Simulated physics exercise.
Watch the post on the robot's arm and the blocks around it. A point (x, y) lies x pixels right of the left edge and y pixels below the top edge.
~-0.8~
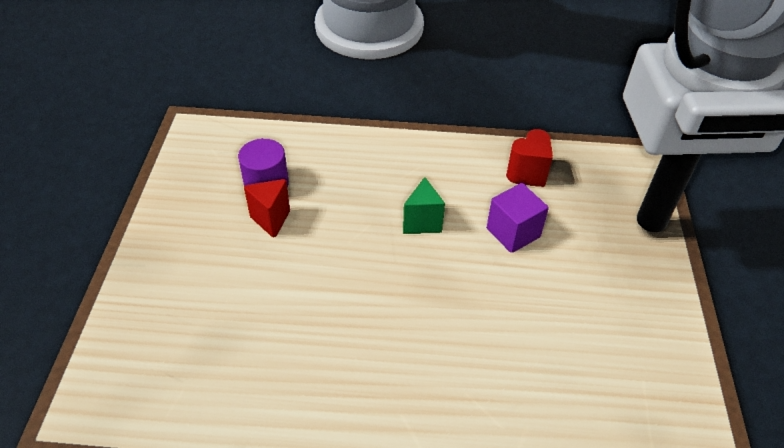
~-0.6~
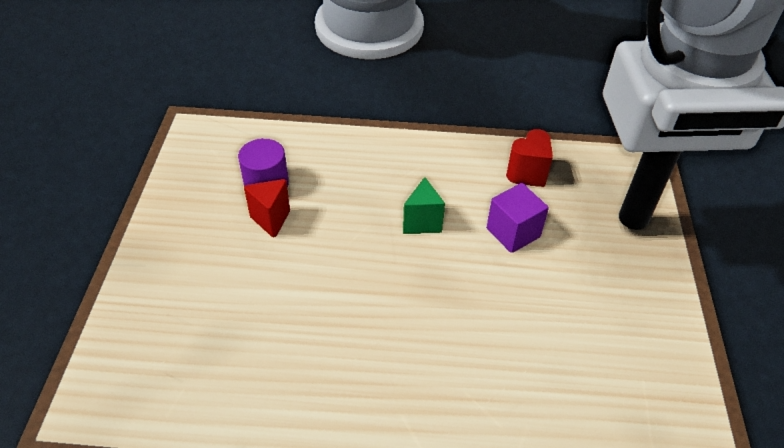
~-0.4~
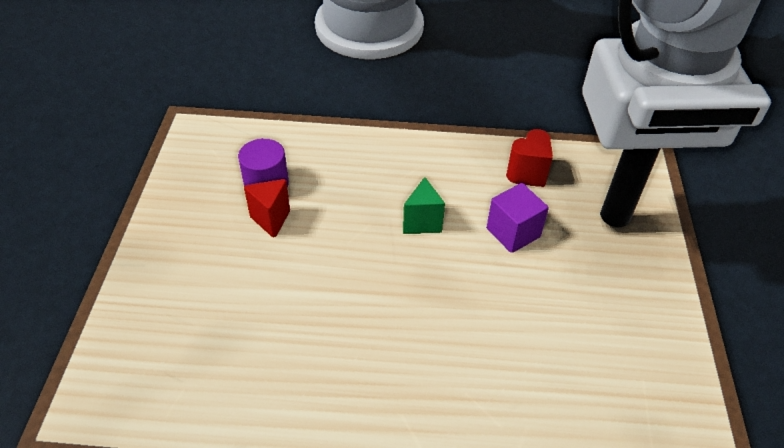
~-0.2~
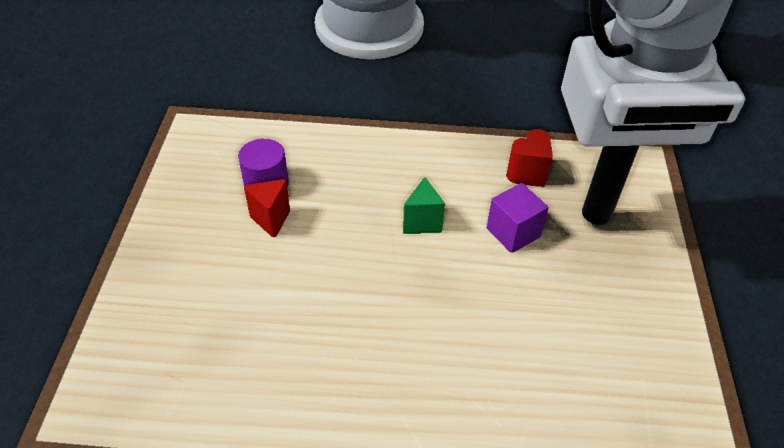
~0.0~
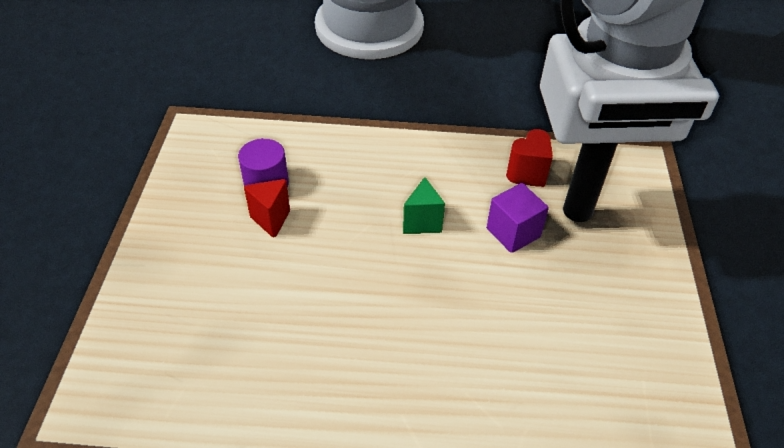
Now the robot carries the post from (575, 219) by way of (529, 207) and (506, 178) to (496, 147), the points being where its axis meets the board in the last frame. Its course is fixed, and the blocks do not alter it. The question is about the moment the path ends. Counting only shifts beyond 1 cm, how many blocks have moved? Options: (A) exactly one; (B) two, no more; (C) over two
Option A.
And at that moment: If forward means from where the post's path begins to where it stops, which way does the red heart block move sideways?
It goes right.
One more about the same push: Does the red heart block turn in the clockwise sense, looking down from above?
Yes, that is how it ends up.
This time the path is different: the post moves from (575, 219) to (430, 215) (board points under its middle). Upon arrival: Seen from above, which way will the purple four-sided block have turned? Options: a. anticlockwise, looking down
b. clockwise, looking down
I choose a.
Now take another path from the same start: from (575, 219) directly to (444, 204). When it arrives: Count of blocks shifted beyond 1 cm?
My best guess is that a single block moves over 1 cm.
What follows on the original path. One third of the way, post at (530, 199); nothing pushed yet.
Two thirds of the way, post at (507, 169); red heart block at (536, 136), turned 40° clockwise.
At the end, post at (497, 139); purple four-sided block unmoved; red heart block at (538, 131), turned 65° clockwise.
